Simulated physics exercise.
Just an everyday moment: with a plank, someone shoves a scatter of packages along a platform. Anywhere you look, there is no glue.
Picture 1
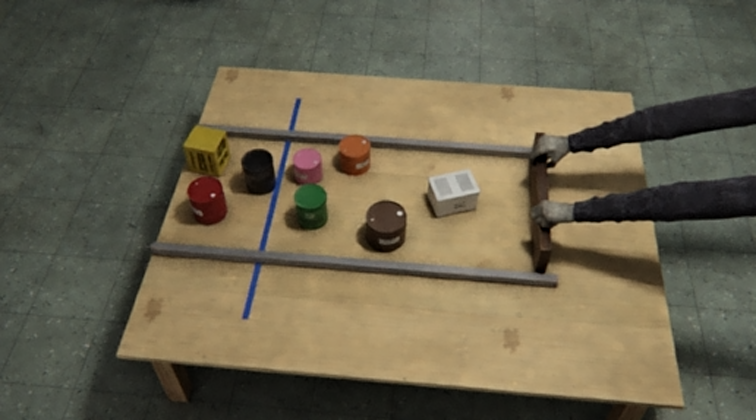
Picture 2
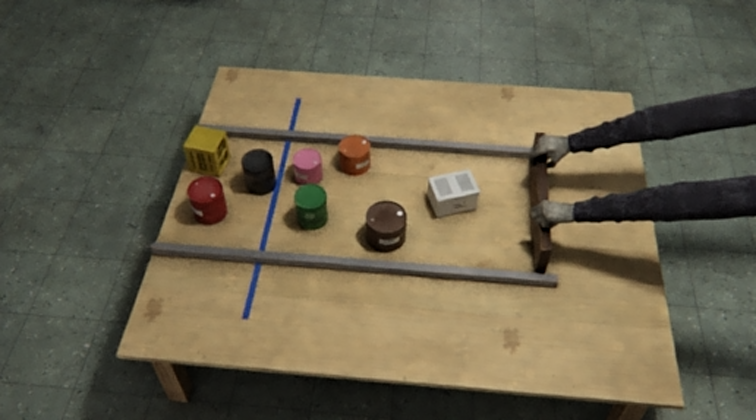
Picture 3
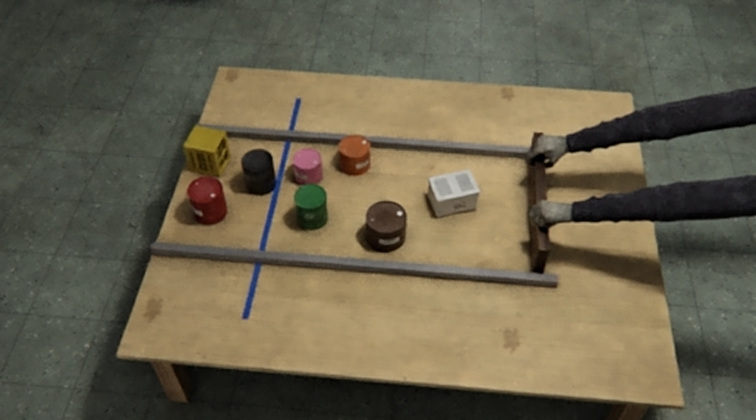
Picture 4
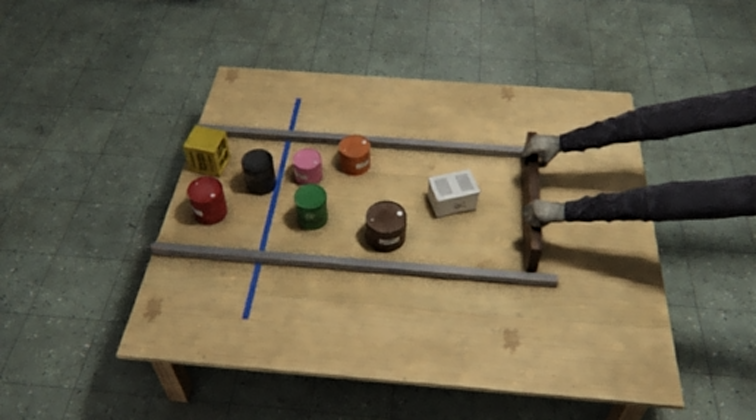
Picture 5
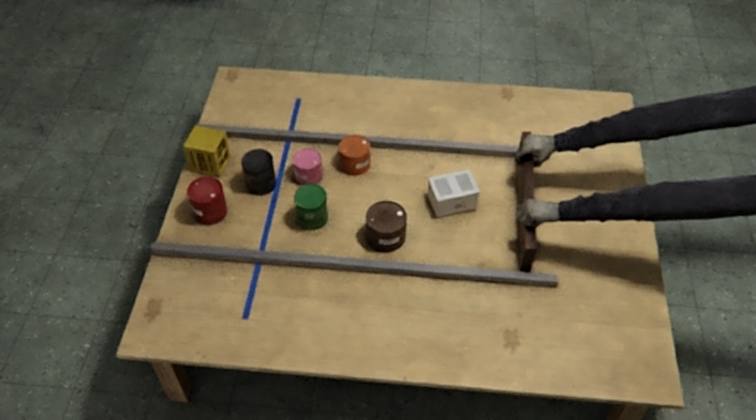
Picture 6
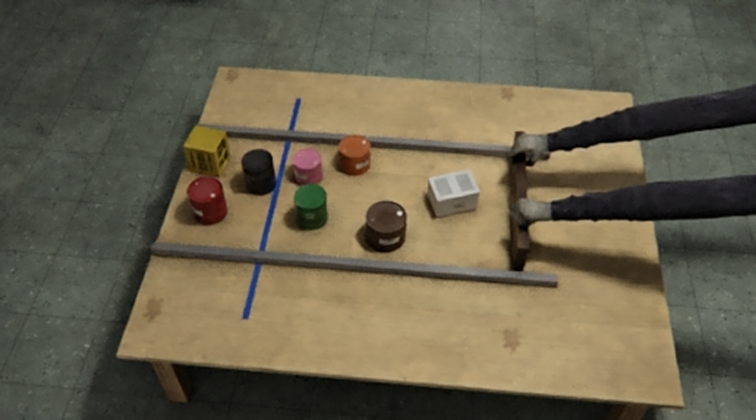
In the video, two dark-sleeved arms hold a plank at the right of a wooden table and slide it slightly left between two rails, while the white tote, colored canisters and pails, and yellow crate stay still.
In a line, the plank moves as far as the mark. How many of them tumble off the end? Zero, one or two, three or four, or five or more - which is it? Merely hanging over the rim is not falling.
The right band is zero.
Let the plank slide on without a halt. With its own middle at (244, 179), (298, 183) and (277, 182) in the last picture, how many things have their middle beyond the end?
The counts would come out as 1, 0 and 0.
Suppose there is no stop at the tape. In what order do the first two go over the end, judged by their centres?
The yellow crate leads and the black pail comes second.
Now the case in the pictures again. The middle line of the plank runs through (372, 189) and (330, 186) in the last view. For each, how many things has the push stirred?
The count reaches 2 first and 6 second.
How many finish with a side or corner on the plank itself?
The number is 4.
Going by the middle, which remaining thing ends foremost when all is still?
It's the yellow crate.
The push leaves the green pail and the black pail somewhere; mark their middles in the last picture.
The green pail settles near (255, 196); as for the black pail, near (217, 174).
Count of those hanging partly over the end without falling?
Tally: 0.
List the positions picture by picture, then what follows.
The first picture shows yellow crate (208, 151); red canister (208, 201); black pail (259, 173); plank (540, 201); tape (275, 195).
The second picture shows red canister (208, 201); green pail (312, 207).
The third picture shows black pail (259, 173); plank (538, 201).
The fourth picture shows yellow crate (208, 151); white tote (453, 194).
The fifth picture shows red canister (208, 201); pink canister (308, 167).
The sixth picture shows yellow crate (208, 151); red canister (208, 201); black pail (259, 173); plank (519, 200); tape (275, 195).
Early on, none off yet; yellow crate at rest near (208, 151); red canister at rest near (208, 201); black pail at rest near (259, 173).
Finally, the number that fall off is zero.
